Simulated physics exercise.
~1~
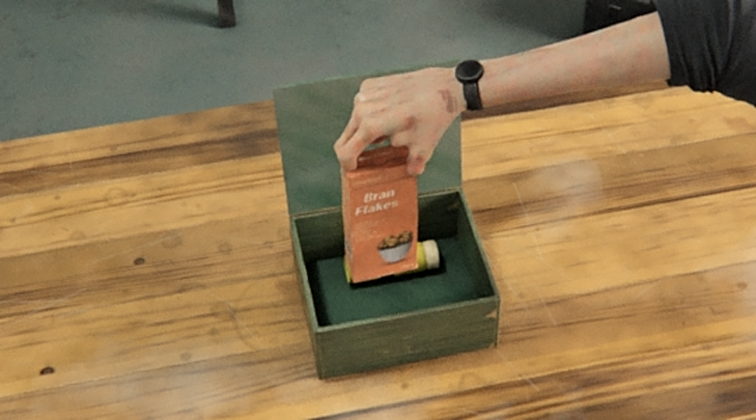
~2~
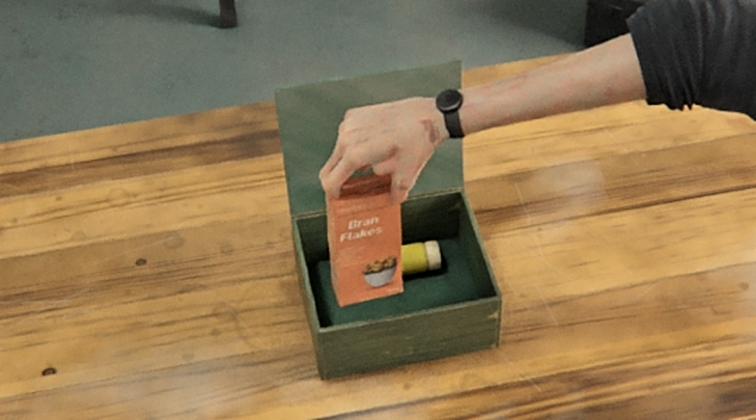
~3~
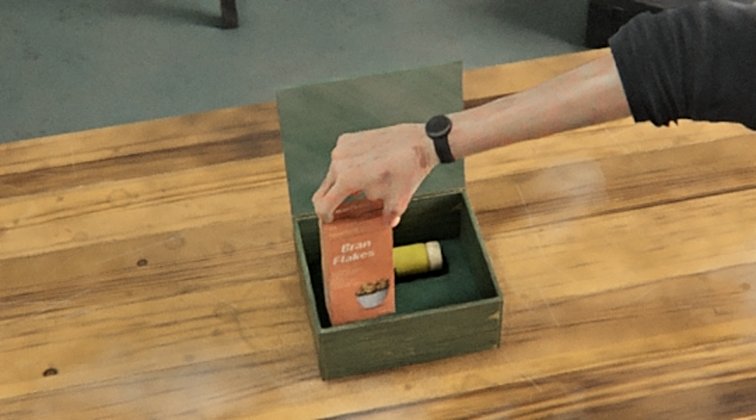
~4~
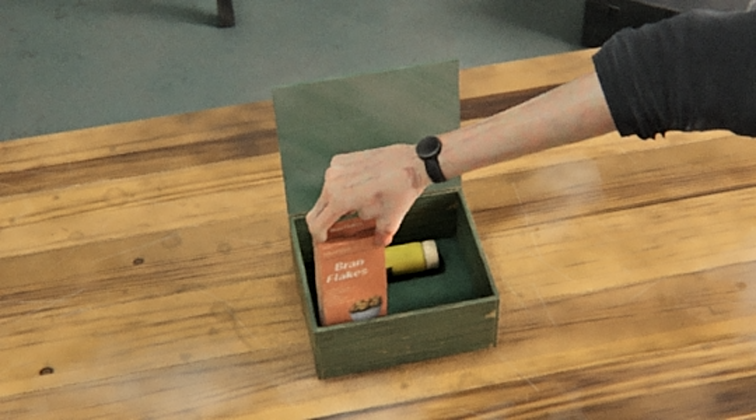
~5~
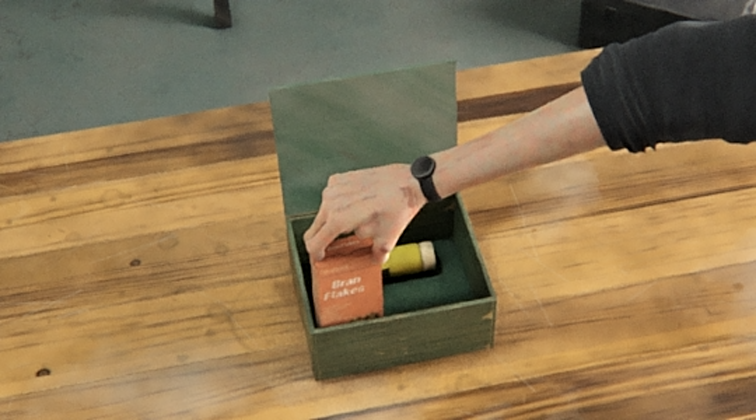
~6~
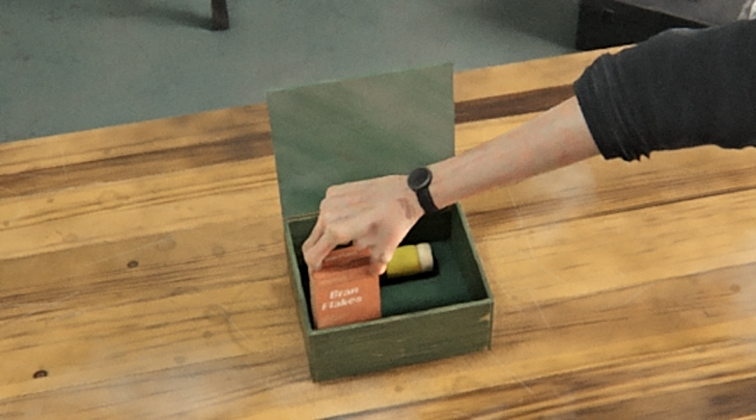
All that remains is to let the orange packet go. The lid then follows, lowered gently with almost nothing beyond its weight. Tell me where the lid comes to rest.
Short of the rim, with a gap left.
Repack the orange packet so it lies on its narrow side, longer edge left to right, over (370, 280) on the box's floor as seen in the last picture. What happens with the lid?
Then the box lid comes to rest down.
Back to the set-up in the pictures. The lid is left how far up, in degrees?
It comes to about 30°.
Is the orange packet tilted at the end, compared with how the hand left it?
As it turns out, the orange packet keeps its original angle.
Then, 1.20 s on from there, lid starting down.
Then, 1.60 s on from there, lid 59° above the rim.
Then, 1.70 s on from there, lid 47° above the rim.
In the end, lid 32° above the rim; both unmoved. At the end, from the last picture's camera, orange packet near (346, 307).
